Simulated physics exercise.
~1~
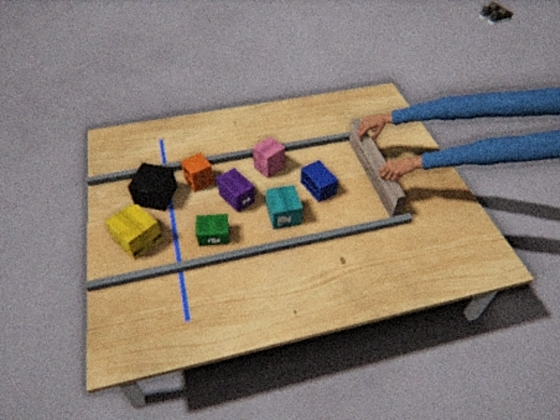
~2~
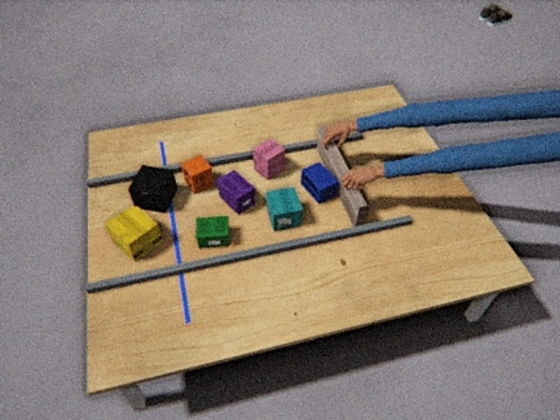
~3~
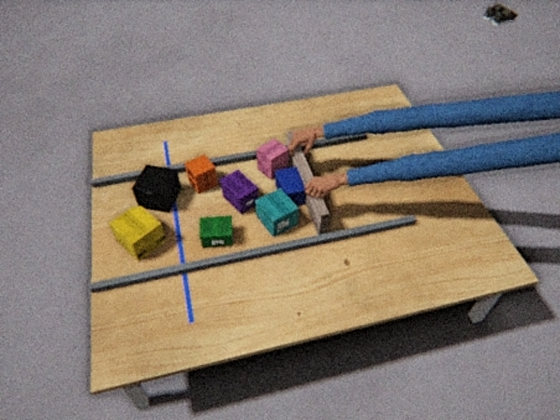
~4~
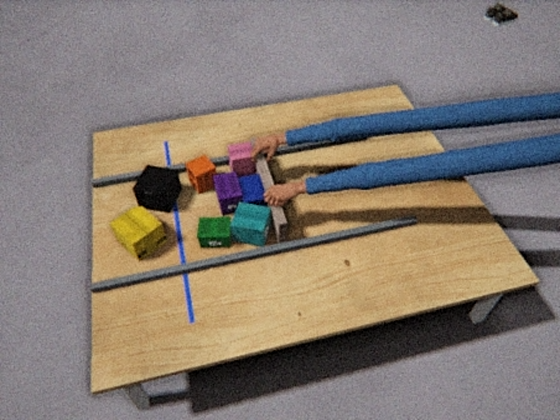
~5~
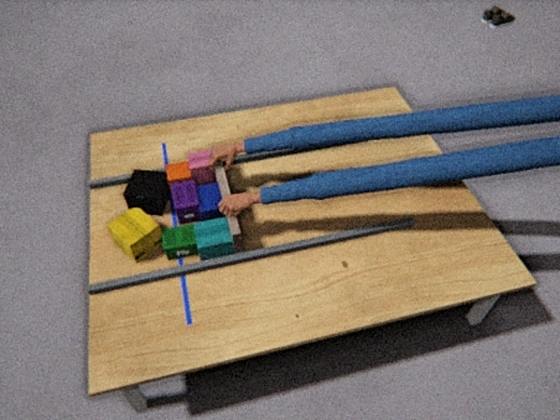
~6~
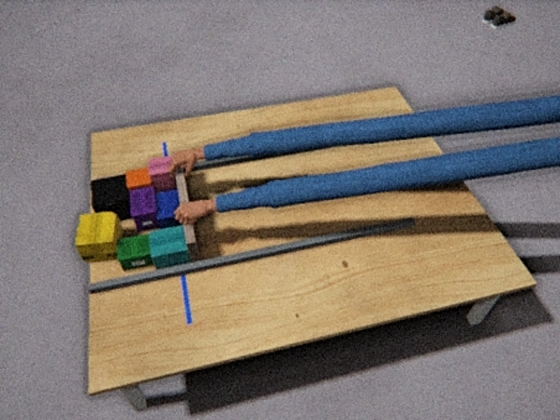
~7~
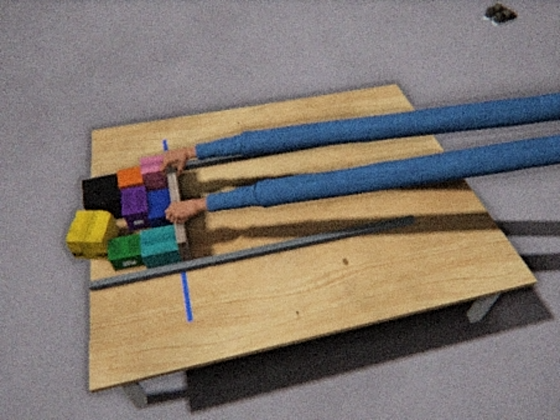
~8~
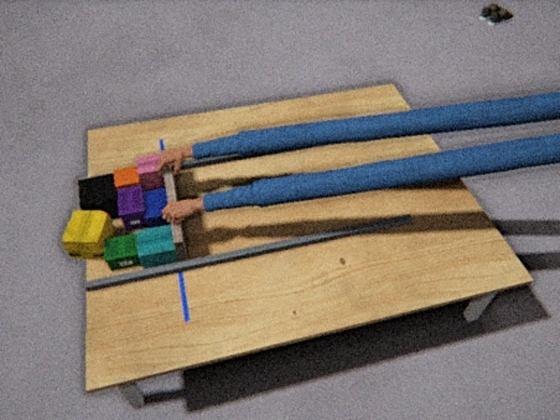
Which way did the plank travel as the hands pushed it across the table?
The plank travelled to the left, pushing the boxes along ahead of it.
Two hands pushed a plank leftward across a wooden table, gathering scattered colourful boxes into a tight cluster and shoving them along past the blue line, until everything came to rest at the left edge with the yellow box jutting over and none fallen.
